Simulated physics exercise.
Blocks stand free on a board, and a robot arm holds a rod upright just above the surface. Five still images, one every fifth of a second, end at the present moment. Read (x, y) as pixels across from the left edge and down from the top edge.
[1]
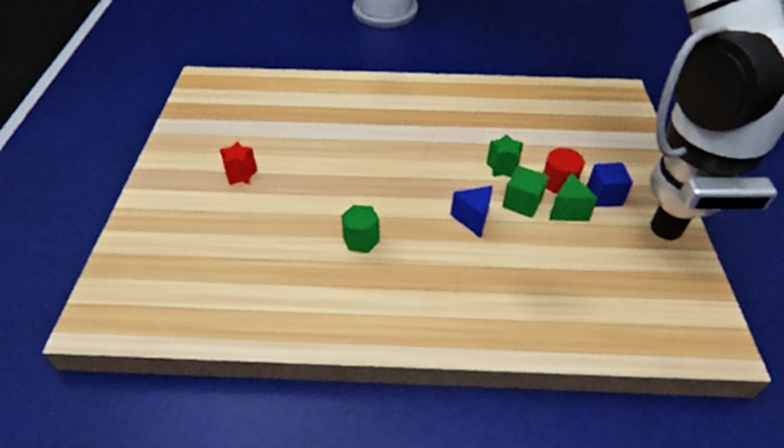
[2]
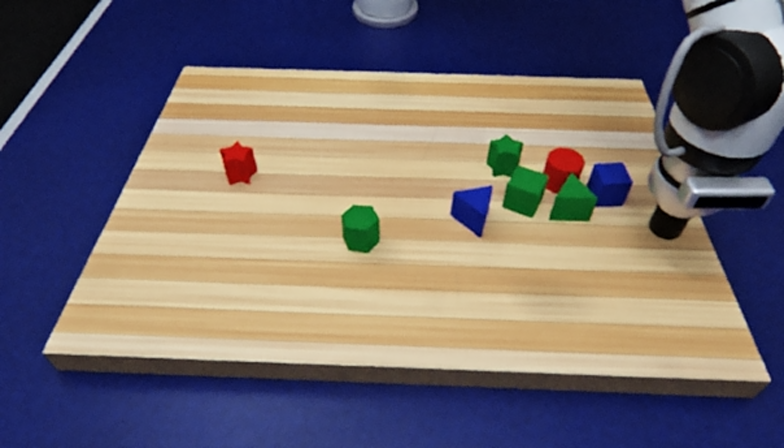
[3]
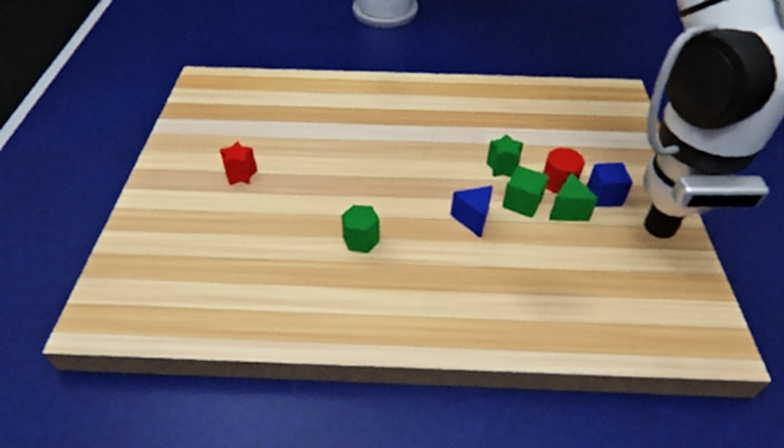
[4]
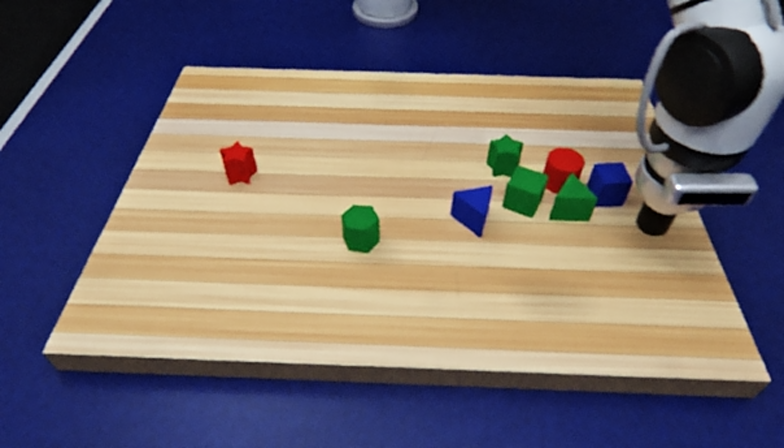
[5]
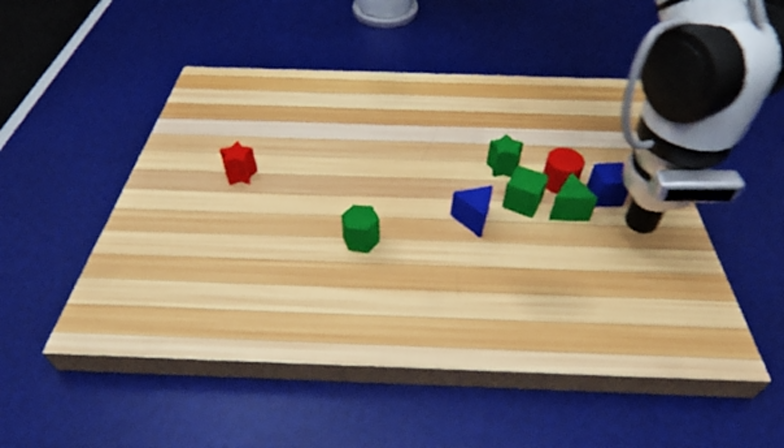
The clip opens on a wooden board with red, green and blue blocks, most of them grouped toward the right, and a robot arm holding a dark rod upright near the right edge. The arm shifts slightly left, bringing the rod nearer the blue square block, while the blocks stay still.
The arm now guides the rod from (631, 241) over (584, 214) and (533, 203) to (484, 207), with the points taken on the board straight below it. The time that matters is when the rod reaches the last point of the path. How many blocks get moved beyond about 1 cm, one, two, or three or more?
That's three or more.
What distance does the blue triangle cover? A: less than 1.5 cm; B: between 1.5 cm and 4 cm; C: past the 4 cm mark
The correct letter is B.
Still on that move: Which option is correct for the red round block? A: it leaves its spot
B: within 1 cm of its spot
(B)
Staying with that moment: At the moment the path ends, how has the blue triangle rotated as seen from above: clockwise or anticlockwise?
From above, it looks like the blue triangle goes counterclockwise.
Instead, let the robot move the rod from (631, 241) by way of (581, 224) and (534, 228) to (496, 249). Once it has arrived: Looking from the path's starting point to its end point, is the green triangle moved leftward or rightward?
Toward the right.
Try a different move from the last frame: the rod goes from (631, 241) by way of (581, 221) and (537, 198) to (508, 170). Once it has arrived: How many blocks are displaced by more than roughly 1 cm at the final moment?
The answer is three or more blocks, counting only moves over 1 cm.
The first path, step by step. One third of the way, rod (590, 196); green triangle (563, 187), turned 15° clockwise.
Two thirds of the way, rod (538, 185); blue triangle (473, 197), turned 15° anticlockwise; green square (489, 171), turned 15° clockwise; green triangle (514, 185).
At the end, rod (487, 189); blue triangle (448, 201), turned 70° anticlockwise; green square (458, 164), turned 40° clockwise; red round block unmoved; green triangle (461, 185), turned 35° clockwise; blue square unmoved.
